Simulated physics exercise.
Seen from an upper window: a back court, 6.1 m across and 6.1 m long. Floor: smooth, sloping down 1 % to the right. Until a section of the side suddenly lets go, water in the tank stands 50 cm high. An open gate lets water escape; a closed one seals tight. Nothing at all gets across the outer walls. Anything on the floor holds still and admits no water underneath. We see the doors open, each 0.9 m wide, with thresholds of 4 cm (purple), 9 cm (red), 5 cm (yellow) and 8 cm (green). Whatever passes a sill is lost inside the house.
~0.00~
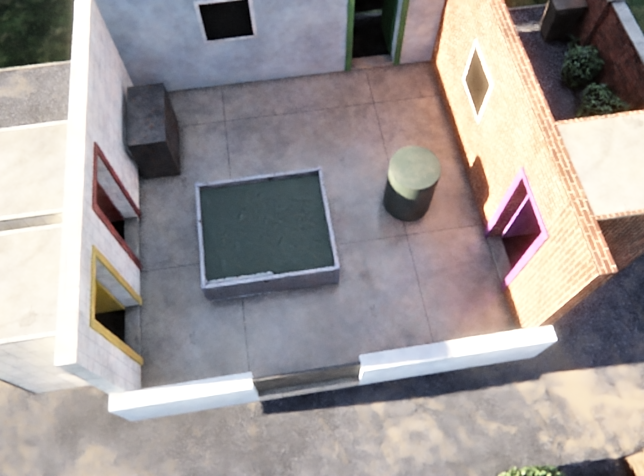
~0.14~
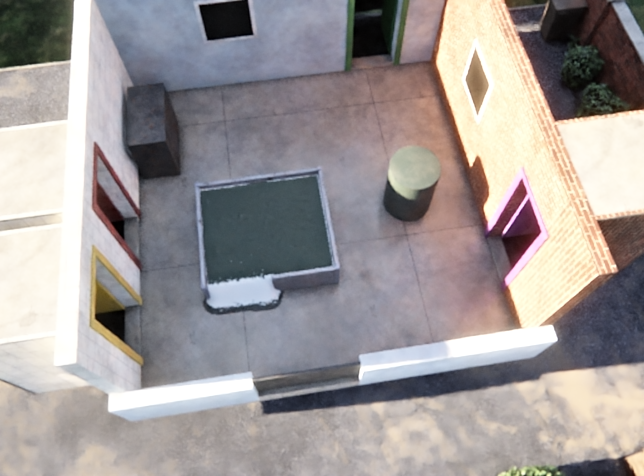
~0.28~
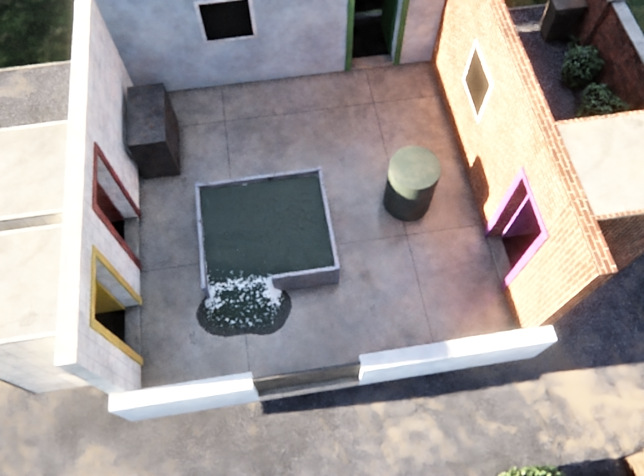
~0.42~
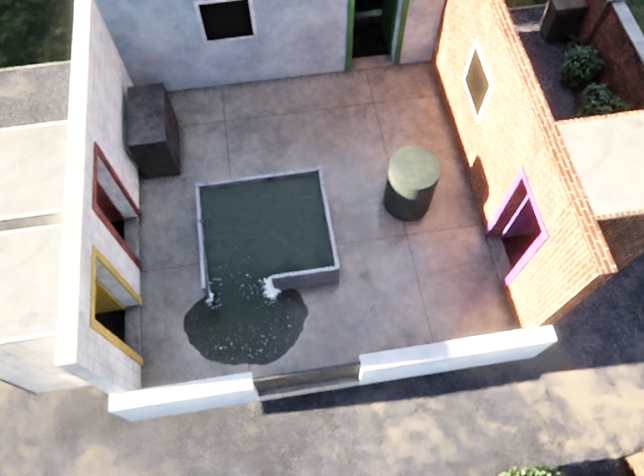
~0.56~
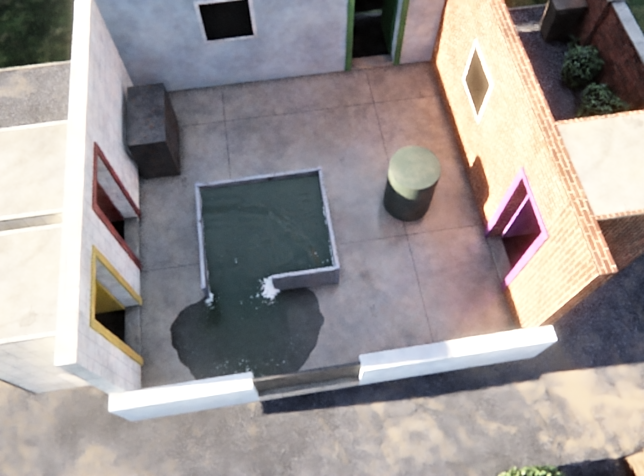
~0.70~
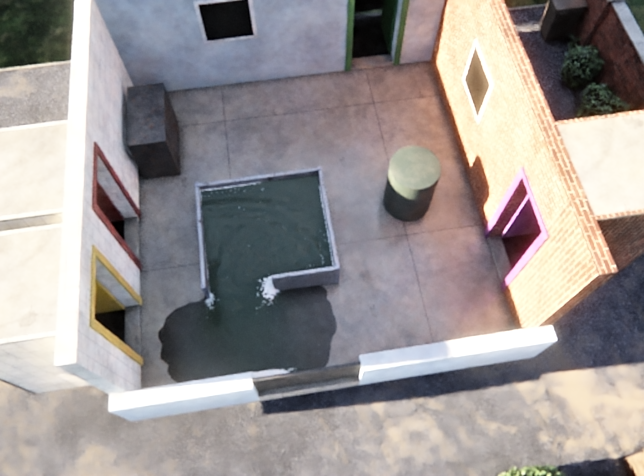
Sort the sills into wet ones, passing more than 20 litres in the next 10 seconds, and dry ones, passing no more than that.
Purple door: Wet; red door: Dry; yellow door: Wet; green door: Dry.
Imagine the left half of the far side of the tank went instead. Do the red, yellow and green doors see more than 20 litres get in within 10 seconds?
Red: Within the limit; yellow: Within the limit; green: Within the limit.
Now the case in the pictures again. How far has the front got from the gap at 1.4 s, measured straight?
2.8 m.
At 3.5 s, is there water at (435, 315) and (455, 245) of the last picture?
Soaked, soaked.
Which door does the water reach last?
That's the green door.
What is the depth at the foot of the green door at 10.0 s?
I'd put it near 7.5 cm.
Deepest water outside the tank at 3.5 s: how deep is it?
Max depth: About 21 centimetres.
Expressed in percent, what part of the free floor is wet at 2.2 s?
I'd say around 25 %.
After 1.4 s water covers 15 % of the floor and is deepest (34 cm) near (142, 399); purple door not reached, red door not reached, yellow door 2 cm at the sill, 0 L in, green door not reached.
After 2.2 s water covers 25 % of the floor and is deepest (36 cm) near (154, 397); purple door not reached, red door not reached, yellow door 12 cm at the sill, 5 L in, green door not reached.
After 3.5 s water covers 45 % of the floor and is deepest (21 cm) near (234, 373); purple door 12 cm at the sill, 5 L in, red door 4 cm at the sill, 0 L in, yellow door 13 cm at the sill, 48 L in, green door not reached.
After 6.0 s water covers 70 % of the floor and is deepest (14 cm) near (166, 395); purple door 10 cm at the sill, 57 L in, red door 4 cm at the sill, 0 L in, yellow door 11 cm at the sill, 113 L in, green door not reached.
After 10.0 s water covers 90 % of the floor and is deepest (10 cm) near (436, 100); purple door 8 cm at the sill, 112 L in, red door 5 cm at the sill, 0 L in, yellow door 6 cm at the sill, 140 L in, green door 8 cm at the sill, 0 L in.
